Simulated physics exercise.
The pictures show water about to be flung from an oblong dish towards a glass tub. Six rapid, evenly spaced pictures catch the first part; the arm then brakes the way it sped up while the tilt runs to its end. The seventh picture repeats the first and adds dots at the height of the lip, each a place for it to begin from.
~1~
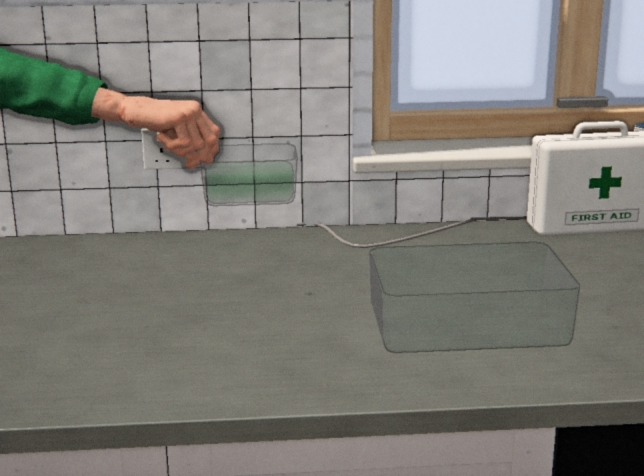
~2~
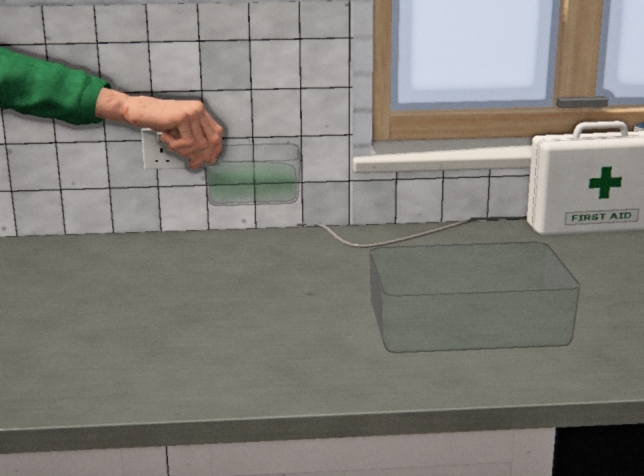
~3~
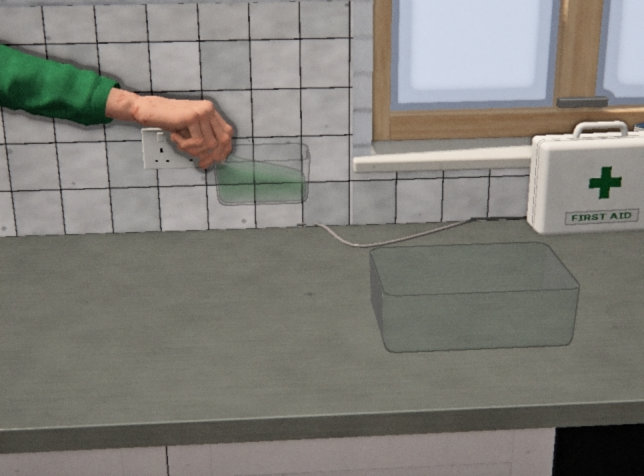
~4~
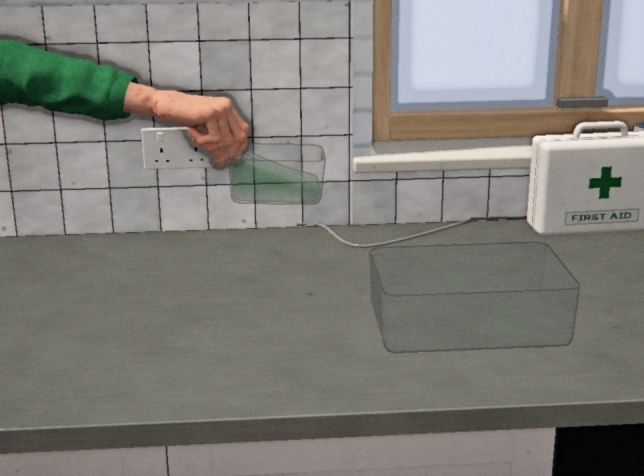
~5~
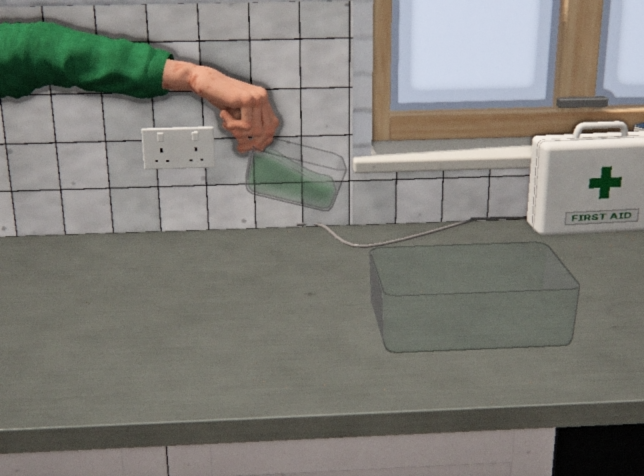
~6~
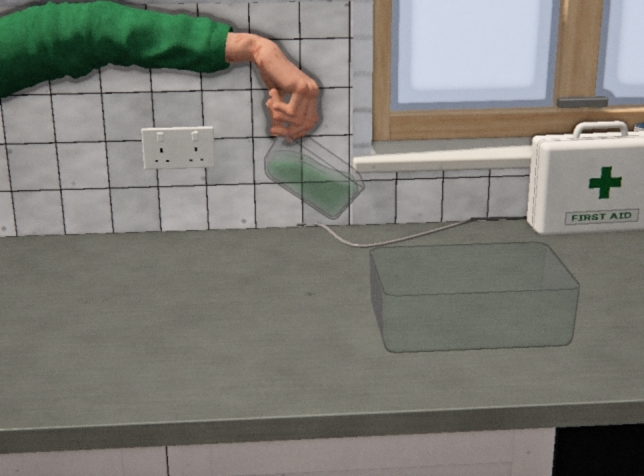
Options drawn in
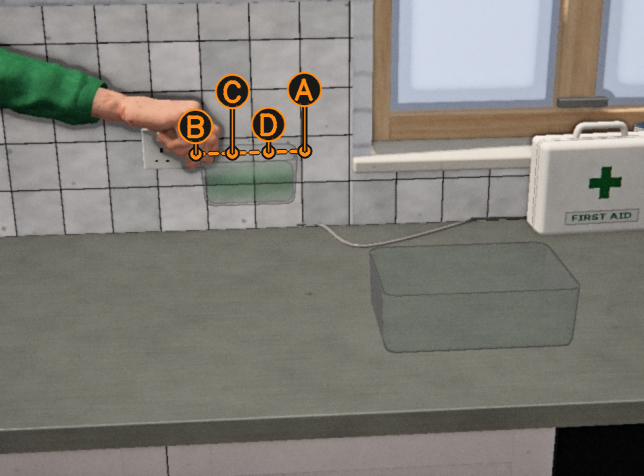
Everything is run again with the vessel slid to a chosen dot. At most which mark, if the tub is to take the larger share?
C will do.
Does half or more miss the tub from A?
No, that is safe.
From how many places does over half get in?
Three of the four.
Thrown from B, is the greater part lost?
Yes, it does.
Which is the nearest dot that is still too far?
Dot B.
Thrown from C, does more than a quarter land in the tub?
Yes.
On the marked copy, A at (304, 151); B at (195, 154); C at (232, 153); D at (268, 152).
For dot A, about 84 % lands in the tub, 2 % falls short and 14 % goes beside or beyond.
For dot B, about 16 % lands in the tub, 79 % falls short and 4 % goes beside or beyond.
For dot C, about 80 % lands in the tub, 15 % falls short and 5 % goes beside or beyond.
For dot D, about 88 % lands in the tub, 5 % falls short and 7 % goes beside or beyond.
